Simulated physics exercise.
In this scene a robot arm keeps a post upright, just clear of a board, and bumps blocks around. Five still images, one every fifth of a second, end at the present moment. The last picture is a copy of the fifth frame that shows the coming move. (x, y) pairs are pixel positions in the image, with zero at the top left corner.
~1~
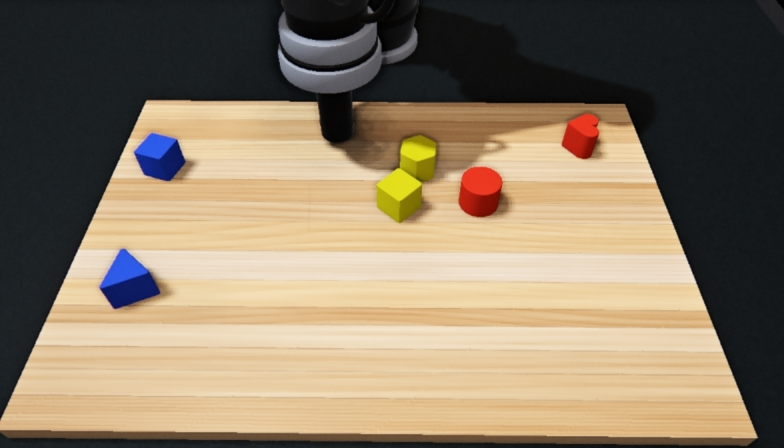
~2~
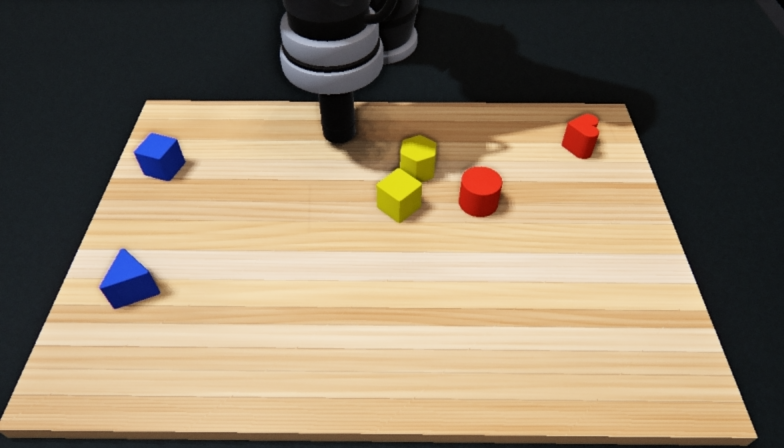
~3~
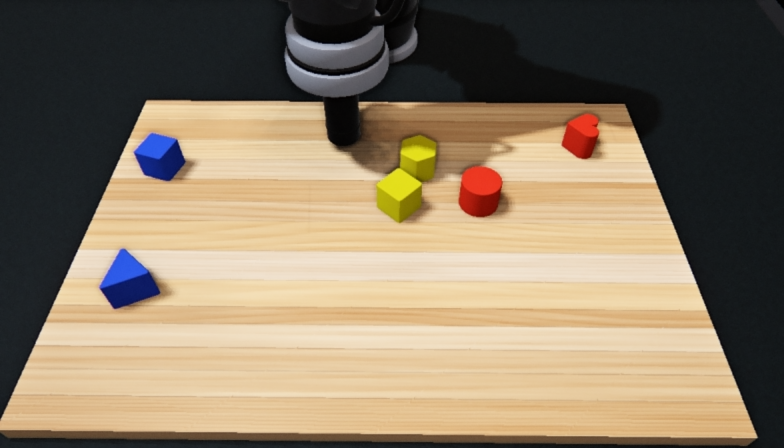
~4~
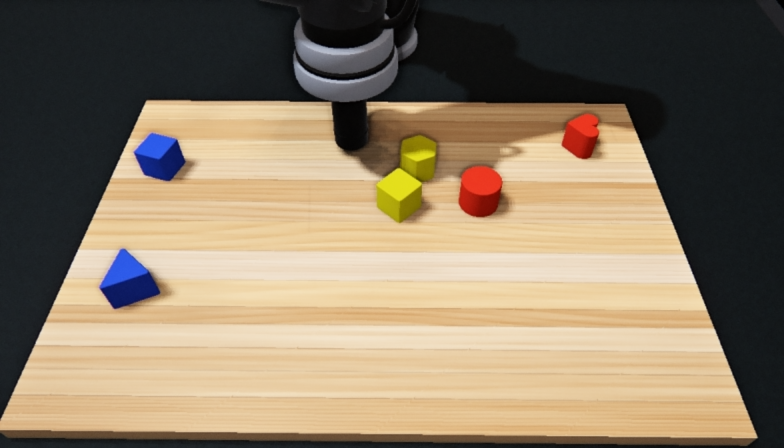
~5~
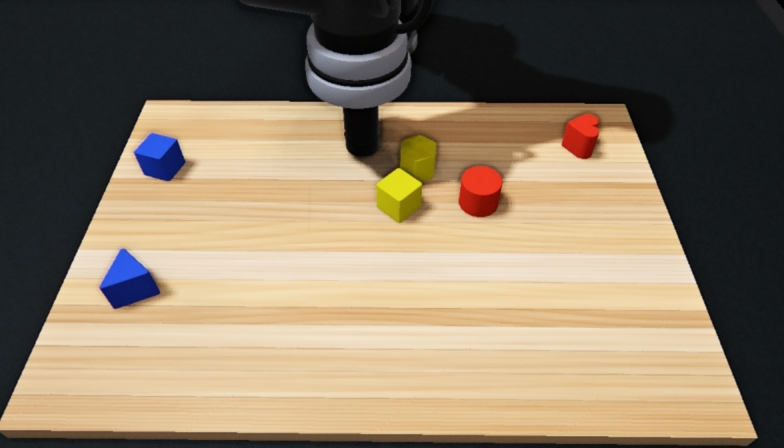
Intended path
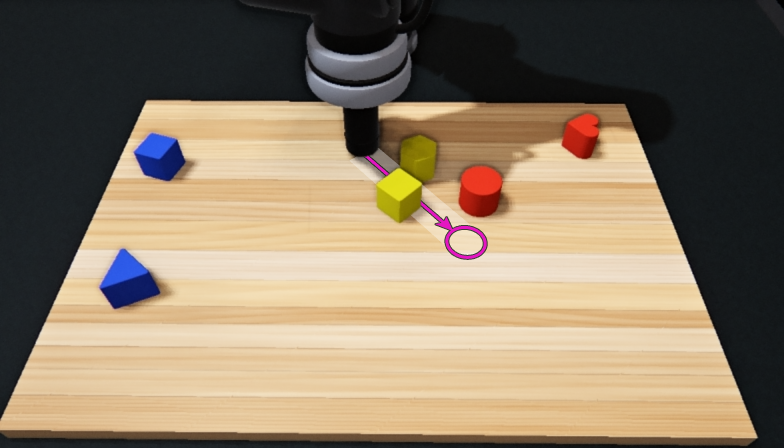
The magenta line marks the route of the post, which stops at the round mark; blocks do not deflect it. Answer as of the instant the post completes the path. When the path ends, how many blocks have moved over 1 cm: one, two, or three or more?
The way I see it, the answer is two.
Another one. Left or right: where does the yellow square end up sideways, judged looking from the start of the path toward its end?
To the path's right.
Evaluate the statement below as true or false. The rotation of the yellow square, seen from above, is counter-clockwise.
False.
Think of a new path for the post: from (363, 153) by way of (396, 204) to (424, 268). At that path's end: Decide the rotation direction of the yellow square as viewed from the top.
Clockwise, from overhead.
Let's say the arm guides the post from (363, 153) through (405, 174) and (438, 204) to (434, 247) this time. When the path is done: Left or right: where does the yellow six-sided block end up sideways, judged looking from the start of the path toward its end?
Slides left.
The drawn path runs from (363, 153) directly to (466, 242).
On the path given first. One third of the way, post at (395, 174); yellow square at (400, 186); yellow six-sided block at (429, 150), turned 35° anticlockwise.
Two thirds of the way, post at (429, 203); yellow square at (408, 208), turned 85° clockwise; yellow six-sided block at (433, 151), turned 45° anticlockwise.
At the end, post at (467, 236); yellow square at (409, 210), turned 95° clockwise; yellow six-sided block at (433, 151), turned 45° anticlockwise; red cylinder not moved.
